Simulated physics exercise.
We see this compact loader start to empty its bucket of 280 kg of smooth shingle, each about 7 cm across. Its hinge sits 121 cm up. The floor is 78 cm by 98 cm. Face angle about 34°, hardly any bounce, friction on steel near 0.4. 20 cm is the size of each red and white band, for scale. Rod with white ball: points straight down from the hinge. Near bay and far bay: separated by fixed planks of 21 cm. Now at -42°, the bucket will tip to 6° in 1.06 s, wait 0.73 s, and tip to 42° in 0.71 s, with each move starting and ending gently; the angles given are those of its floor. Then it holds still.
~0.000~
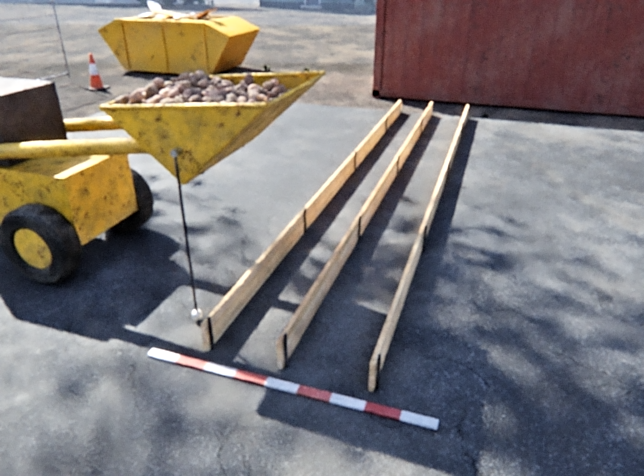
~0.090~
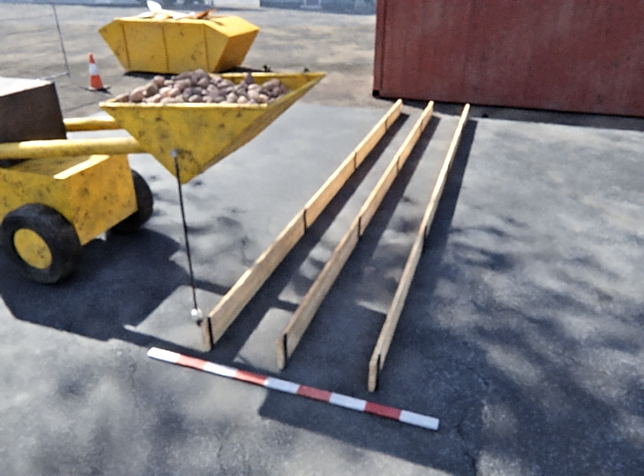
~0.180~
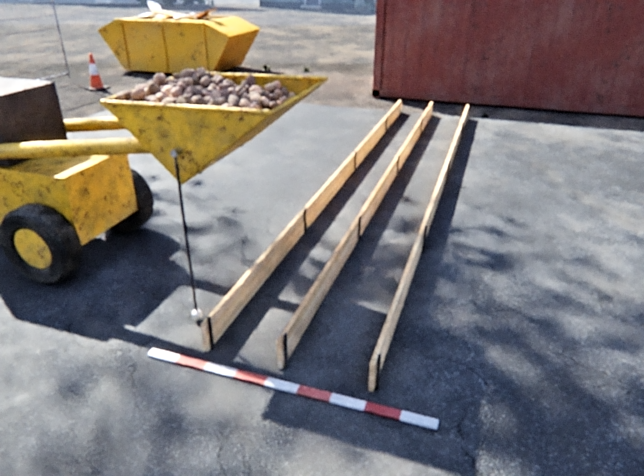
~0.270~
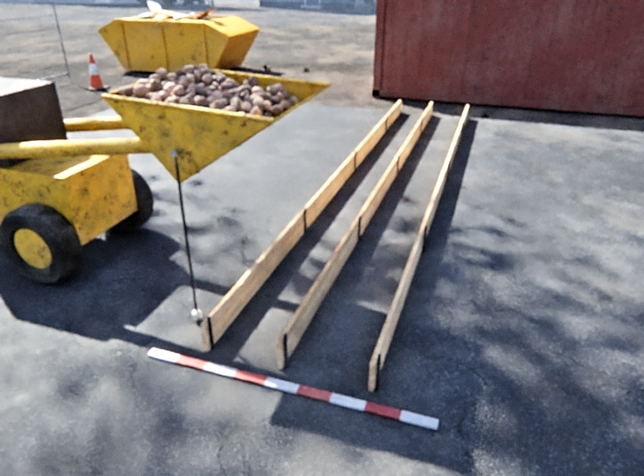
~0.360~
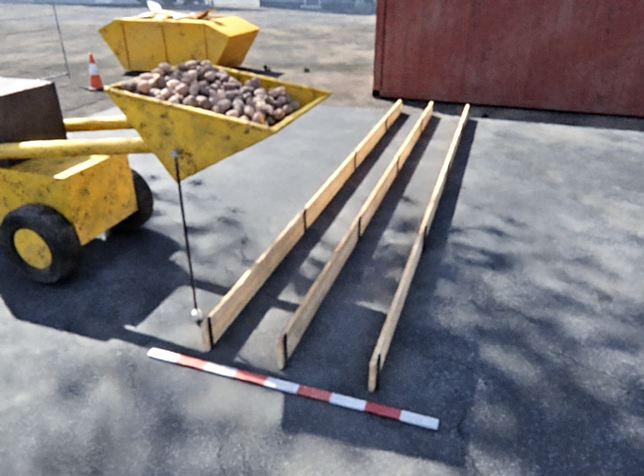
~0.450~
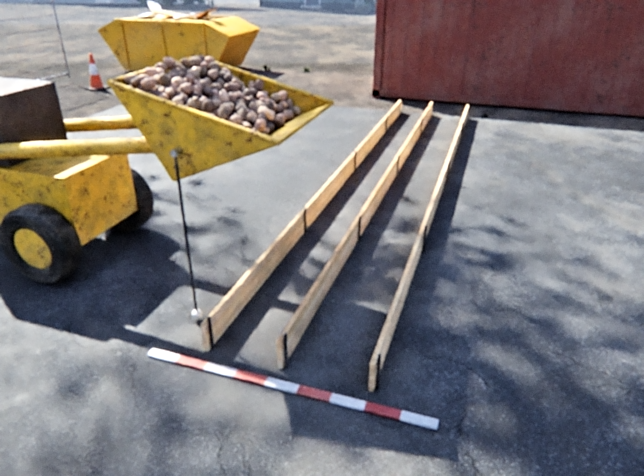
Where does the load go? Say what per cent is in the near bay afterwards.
About 45 per cent.
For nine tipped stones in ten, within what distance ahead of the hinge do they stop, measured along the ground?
Roughly 120 cm.
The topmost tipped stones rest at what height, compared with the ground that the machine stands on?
Top of heap: Approx. 24 cm above the machine's ground.
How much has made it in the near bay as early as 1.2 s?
Something like 0 in a hundred.
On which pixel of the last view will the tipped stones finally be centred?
Look at roughly (333, 290).
After 0.8 s the floor is at -1°; 100 % in the bucket; the foremost stones are at (271, 145).
After 1.2 s the floor is at 6°; 100 % in the bucket; the foremost stones are at (293, 161).
After 3.0 s the floor is at 42°; 0 % in the bucket, 49 % in the near bay, 51 % in the far bay; the foremost stones are at (389, 310).
After 5.5 s the floor is at 42°; 0 % in the bucket, 43 % in the near bay, 56 % in the far bay; the foremost stones are at (396, 318).
